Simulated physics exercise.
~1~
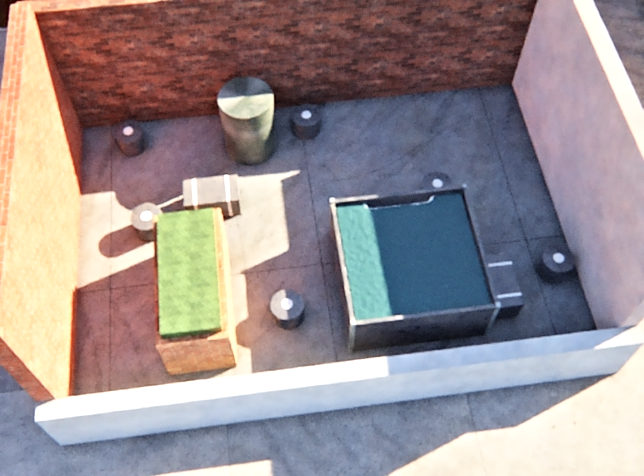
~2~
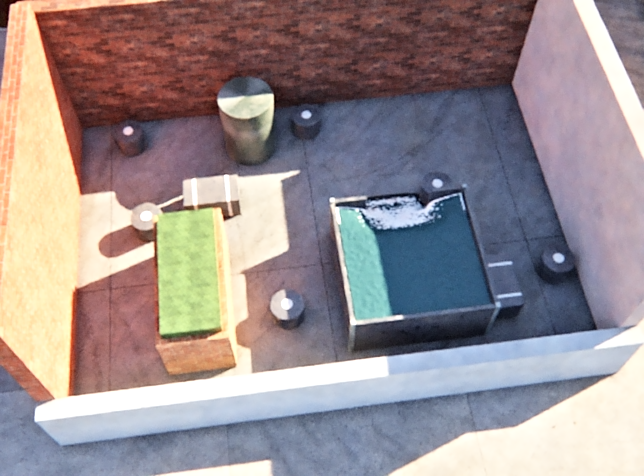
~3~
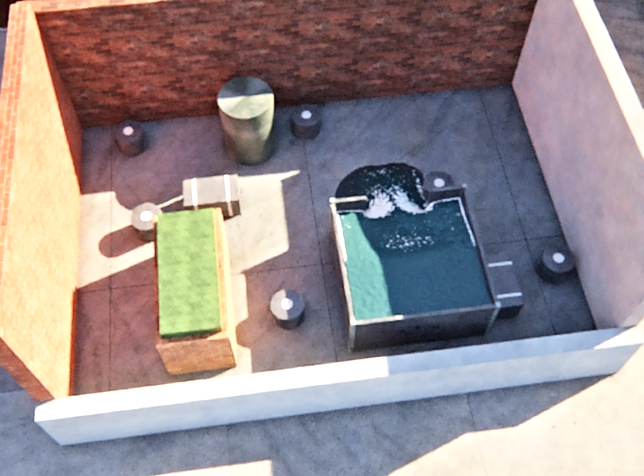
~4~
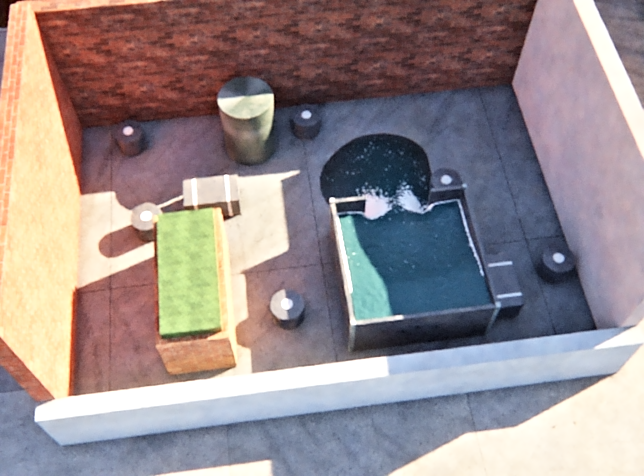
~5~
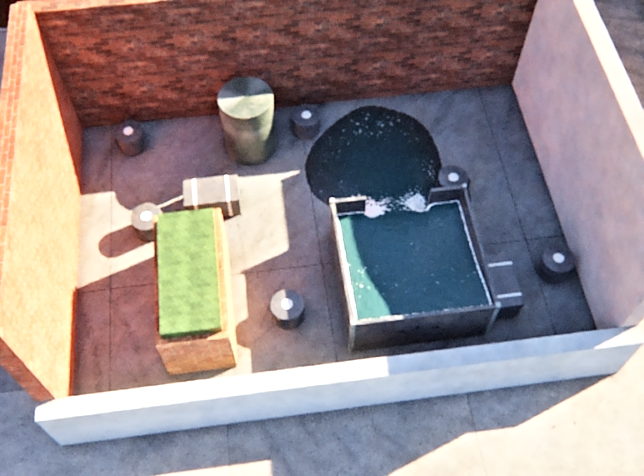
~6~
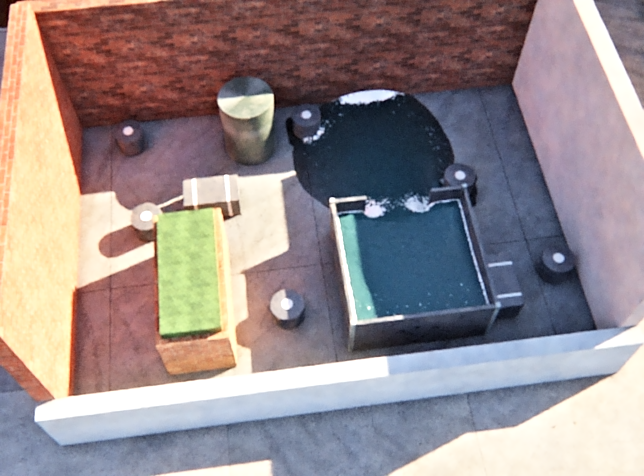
Water bursts from the tank's far side and spreads to the brick wall, nudging a tub.
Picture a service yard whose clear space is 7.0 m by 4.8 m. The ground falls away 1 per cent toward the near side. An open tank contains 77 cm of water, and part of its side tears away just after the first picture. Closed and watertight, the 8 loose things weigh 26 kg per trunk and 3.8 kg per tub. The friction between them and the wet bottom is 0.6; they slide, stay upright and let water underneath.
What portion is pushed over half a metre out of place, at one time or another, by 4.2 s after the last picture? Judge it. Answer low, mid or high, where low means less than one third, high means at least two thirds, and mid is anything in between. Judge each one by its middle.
Mid.
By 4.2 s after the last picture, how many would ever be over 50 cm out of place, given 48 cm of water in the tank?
Count under that change: 3.
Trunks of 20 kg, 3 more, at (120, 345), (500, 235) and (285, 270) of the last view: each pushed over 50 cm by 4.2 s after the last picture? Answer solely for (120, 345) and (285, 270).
Outcome: Stays within first, stays within second.
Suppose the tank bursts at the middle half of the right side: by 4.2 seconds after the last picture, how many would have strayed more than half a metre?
The answer then is 3.
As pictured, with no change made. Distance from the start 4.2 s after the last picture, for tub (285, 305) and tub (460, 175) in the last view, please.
Taking them in turn, I get 30 cm for the first and 30 cm for the second.
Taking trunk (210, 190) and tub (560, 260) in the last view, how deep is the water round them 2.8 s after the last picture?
Some 4 cm at the first, some 4 cm at the second.
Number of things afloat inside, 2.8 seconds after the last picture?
I'd say 2 of them.
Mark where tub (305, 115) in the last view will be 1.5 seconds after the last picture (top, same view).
About pixel (272, 94).
Then, 0.4 s after the last picture 1 of 8 are over 50 cm from their spots; 1 afloat.
Then, 1.5 s after the last picture 2 of 8 are over 50 cm from their spots; 1 afloat.
Then, 2.8 s after the last picture 3 of 8 are over 50 cm from their spots; 2 afloat.
Then, 4.2 s after the last picture 3 of 8 are over 50 cm from their spots, and 4 have been at some point; 5 afloat.
